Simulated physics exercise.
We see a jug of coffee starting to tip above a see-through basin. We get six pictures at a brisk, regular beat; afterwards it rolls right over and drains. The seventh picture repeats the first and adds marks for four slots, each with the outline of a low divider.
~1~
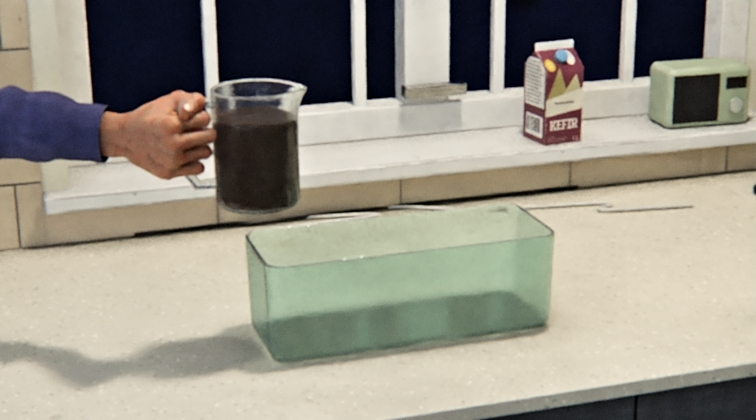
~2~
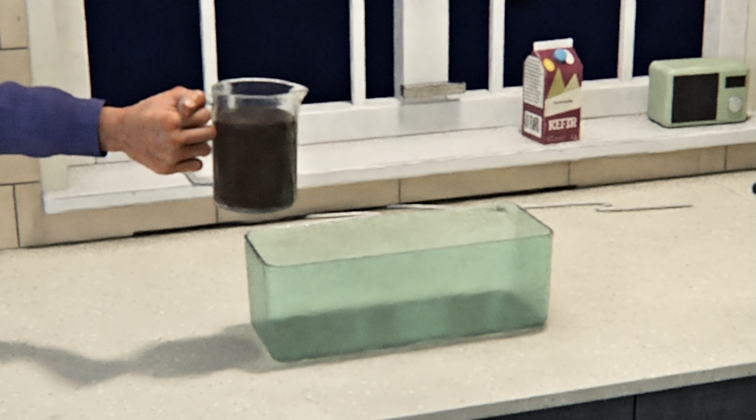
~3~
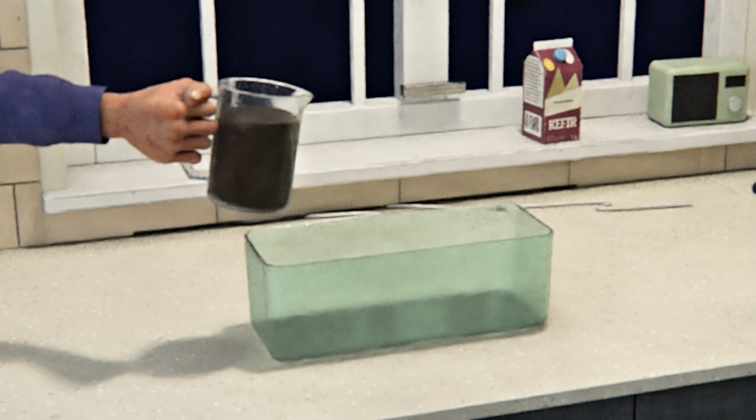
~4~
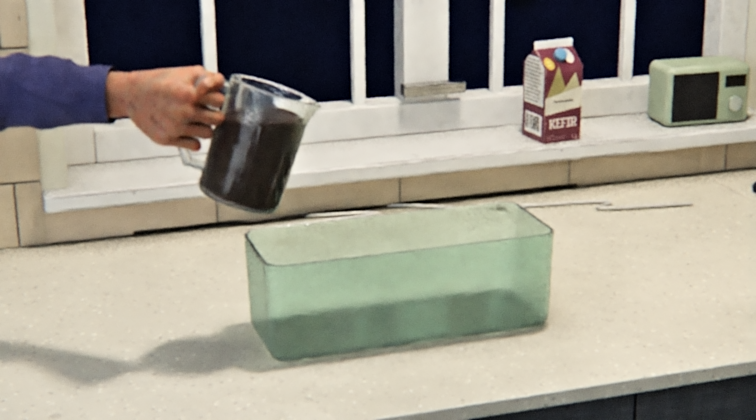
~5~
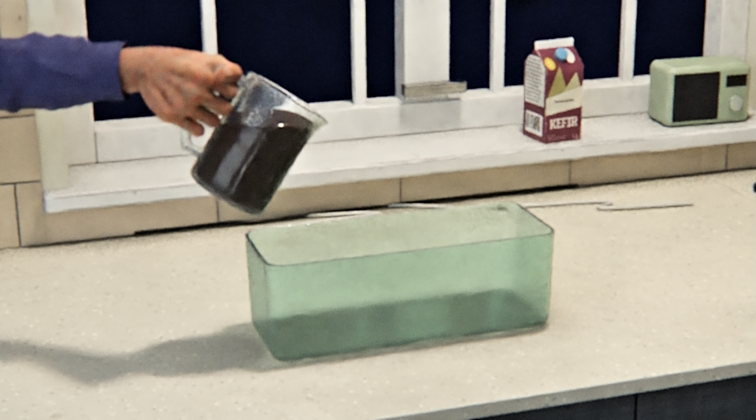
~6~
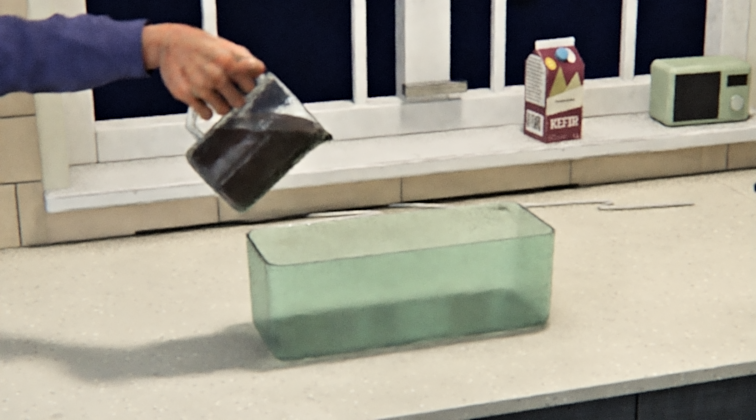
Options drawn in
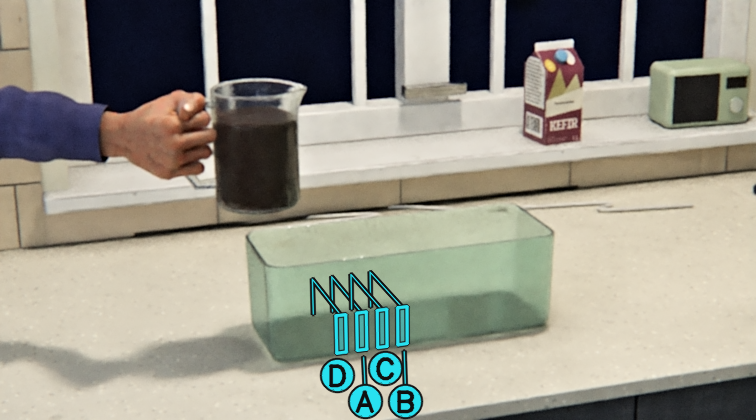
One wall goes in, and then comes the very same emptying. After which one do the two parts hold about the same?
The answer is position C.
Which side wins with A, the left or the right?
More ends on the right.
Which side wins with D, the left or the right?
The right side.
In cyan, A at (363, 356); B at (404, 351); C at (383, 354); D at (343, 359).
With A, about 6 % ends left of the wall and 93 % right of it.
With B, about 84 % ends left of the wall and 10 % right of it; 6 % is lost outside.
With C, about 45 % ends left of the wall and 54 % right of it.
With D, about 3 % ends left of the wall and 96 % right of it.
